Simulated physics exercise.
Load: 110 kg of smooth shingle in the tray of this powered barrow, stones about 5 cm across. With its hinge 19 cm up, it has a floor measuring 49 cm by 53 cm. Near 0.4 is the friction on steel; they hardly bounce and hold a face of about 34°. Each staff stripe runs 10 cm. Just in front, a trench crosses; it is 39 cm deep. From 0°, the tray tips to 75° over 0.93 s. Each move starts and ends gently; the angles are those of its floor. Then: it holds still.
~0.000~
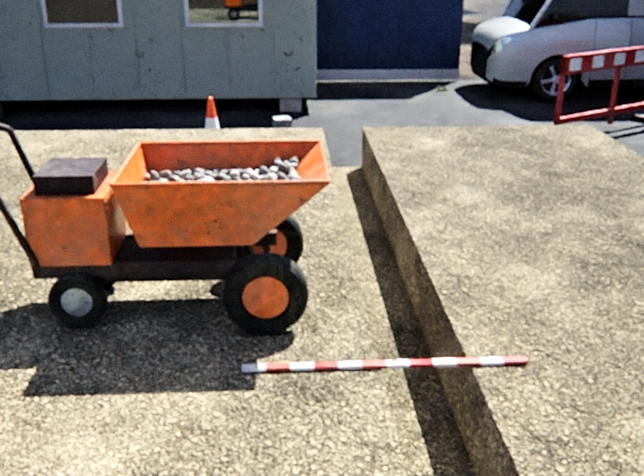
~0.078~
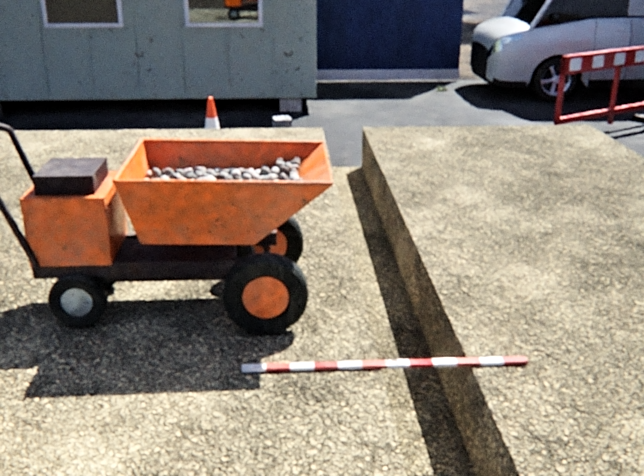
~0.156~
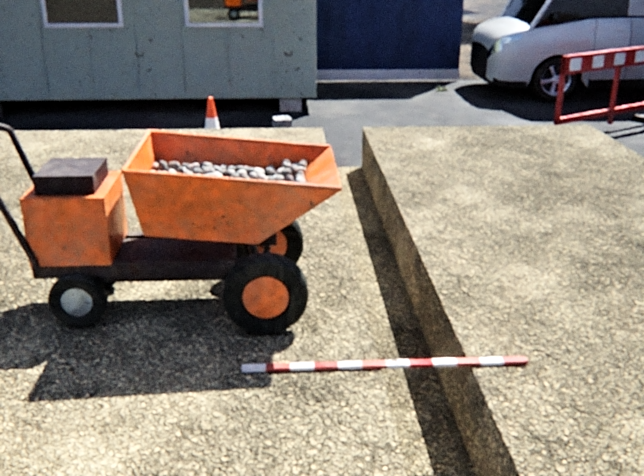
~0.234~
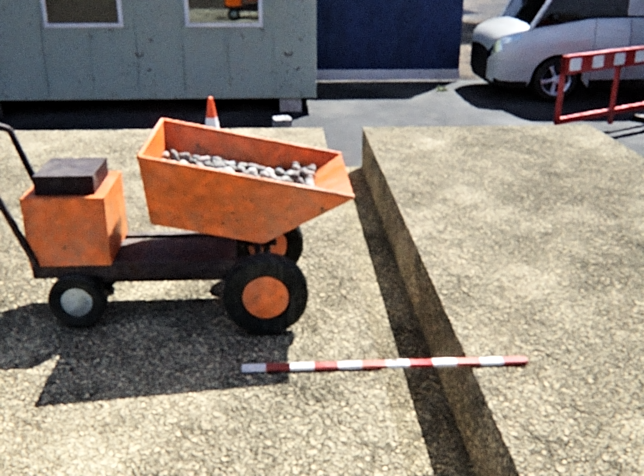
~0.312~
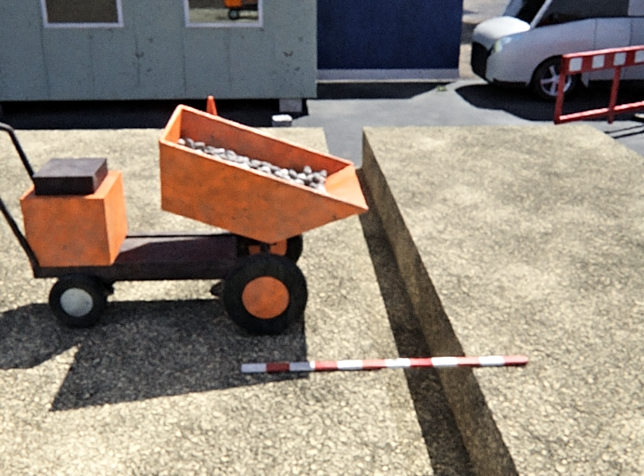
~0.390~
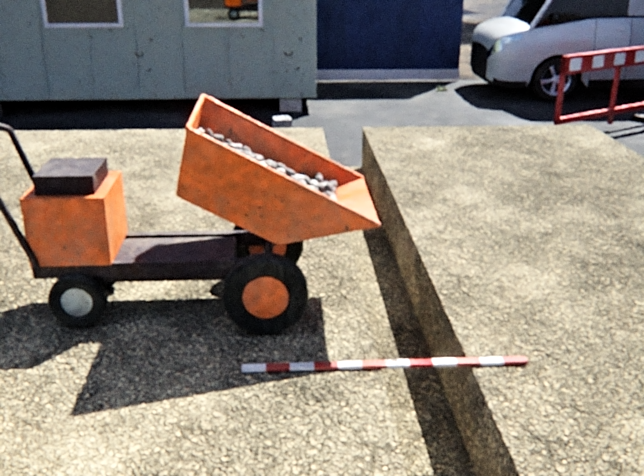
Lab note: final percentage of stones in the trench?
Approx. 91 %.
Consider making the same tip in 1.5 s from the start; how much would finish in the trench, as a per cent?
Near 90 per cent.
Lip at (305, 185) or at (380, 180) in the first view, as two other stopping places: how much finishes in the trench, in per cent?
100 and 15 %.
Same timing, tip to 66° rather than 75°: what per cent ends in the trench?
Some 70% would finish there.
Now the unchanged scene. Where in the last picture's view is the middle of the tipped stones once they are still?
The stones end up centred near (410, 354).
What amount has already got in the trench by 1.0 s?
55 per cent, give or take.
After 0.7 s the floor is at 64°; 100 % in the tray; the foremost stones are at (394, 273).
After 1.0 s the floor is at 75°; 43 % in the tray, 54 % in the trench, 3 % past the trench; the foremost stones are at (465, 293).
After 1.4 s the floor is at 75°; 2 % in the tray, 89 % in the trench, 10 % past the trench; the foremost stones are at (576, 300).
After 3.3 s the floor is at 75°; 0 % in the tray, 91 % in the trench, 9 % past the trench; the foremost stones are past the picture's edge.
